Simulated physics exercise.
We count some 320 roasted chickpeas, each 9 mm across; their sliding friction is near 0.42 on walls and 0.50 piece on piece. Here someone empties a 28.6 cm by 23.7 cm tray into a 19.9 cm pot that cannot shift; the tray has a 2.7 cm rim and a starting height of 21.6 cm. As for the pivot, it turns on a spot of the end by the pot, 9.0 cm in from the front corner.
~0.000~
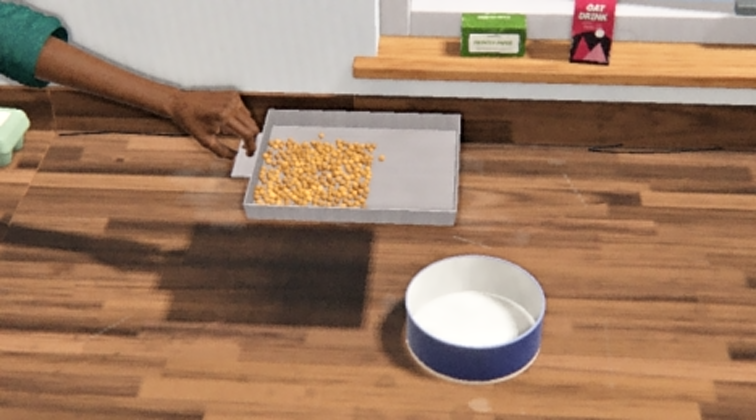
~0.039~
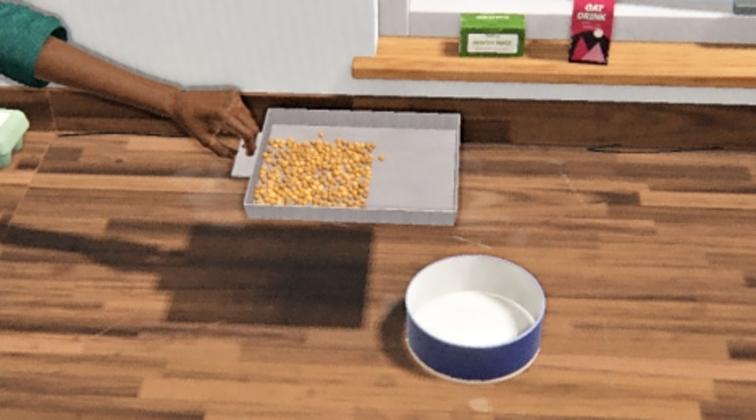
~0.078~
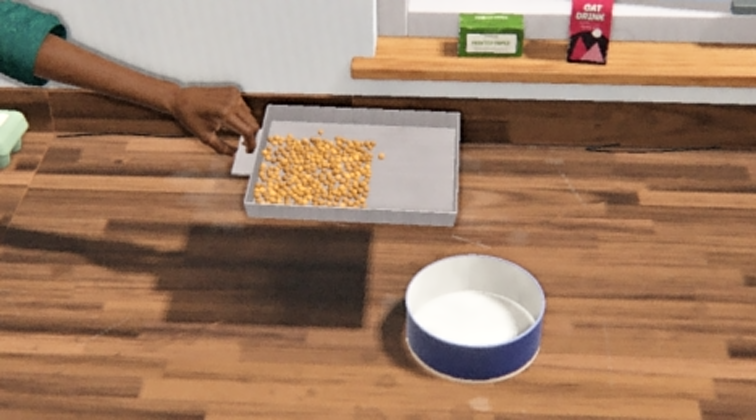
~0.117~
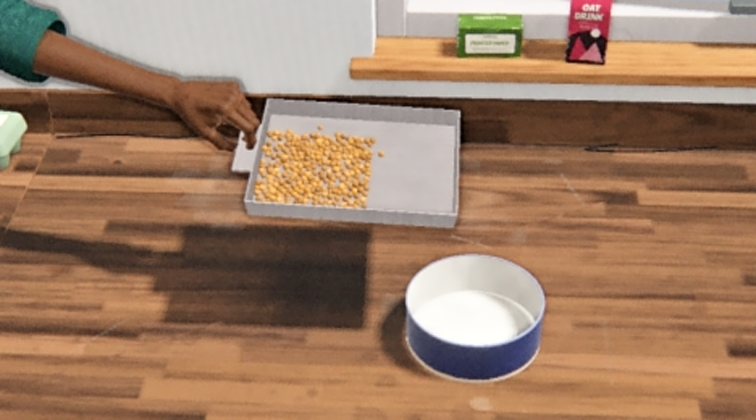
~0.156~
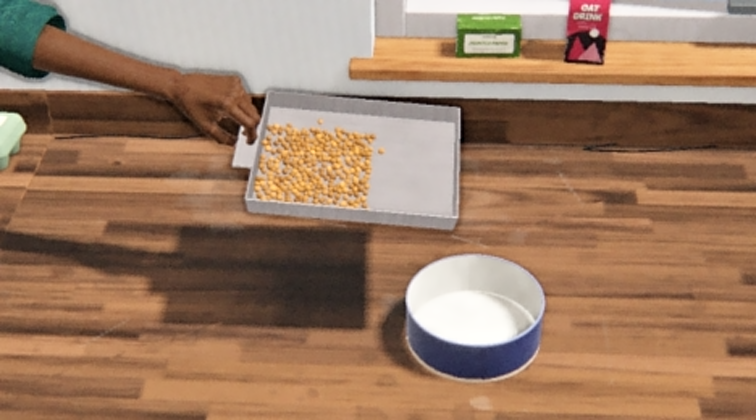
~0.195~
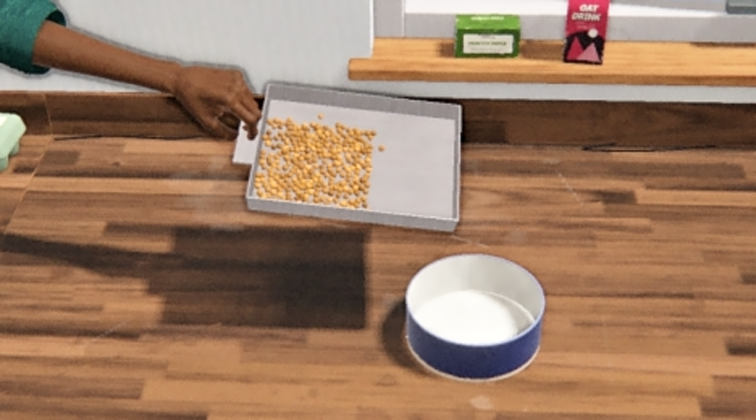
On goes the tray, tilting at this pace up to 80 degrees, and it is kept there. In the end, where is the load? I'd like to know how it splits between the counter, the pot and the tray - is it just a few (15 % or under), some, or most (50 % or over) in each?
Counter: Just a few; pot: Most; tray: Some.
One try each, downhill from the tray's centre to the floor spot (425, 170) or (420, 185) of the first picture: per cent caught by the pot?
5 and 20 %.
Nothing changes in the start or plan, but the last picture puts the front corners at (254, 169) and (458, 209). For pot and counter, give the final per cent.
In the pot: 10 per cent; on the counter: 25 per cent.
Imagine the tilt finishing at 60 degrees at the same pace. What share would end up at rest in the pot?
I'd expect some 5 per cent in the pot.
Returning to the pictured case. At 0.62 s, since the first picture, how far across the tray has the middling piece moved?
I'd say close to 6 centimetres.
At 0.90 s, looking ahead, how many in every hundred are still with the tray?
I'd say close to 100 per cent.
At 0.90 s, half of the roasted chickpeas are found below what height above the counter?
Height: Around 24 cm.
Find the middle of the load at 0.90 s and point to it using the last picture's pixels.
Approximately (392, 197) in the last view.
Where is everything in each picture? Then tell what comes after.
In the first picture, tray tilt 0 degrees, front corners at (247, 203) and (453, 210); middle of the pieces at (315, 178); pot at (475, 299).
In the second picture, tray tilt 1 degrees, front corners at (247, 203) and (454, 210); middle of the pieces at (315, 177).
In the third picture, tray tilt 2 degrees, front corners at (248, 202) and (454, 211); middle of the pieces at (315, 176).
In the fourth picture, tray tilt 4 degrees, front corners at (248, 200) and (454, 213), lowest corner right front; middle of the pieces at (315, 173).
In the fifth picture, tray tilt 8 degrees, front corners at (249, 197) and (455, 215), lowest corner right front; middle of the pieces at (315, 170).
In the sixth picture, tray tilt 11 degrees, front corners at (250, 195) and (455, 218), lowest corner right front; middle of the pieces at (316, 167); pot at (475, 298). Its pace works out near 80 degrees a second.
Then, at 0.62 s, tilt 44 degrees; the tray holds 100 %, the pot 0 %.
Then, at 0.90 s, tilt 66 degrees; the tray holds 100 %, the pot 0 %.
Then, at 1.28 s, tilt 80 degrees; the tray holds 95 %, the pot 5 %.
At rest (3.0 s), counter 0 %, pot 65 %, tray 35 %.
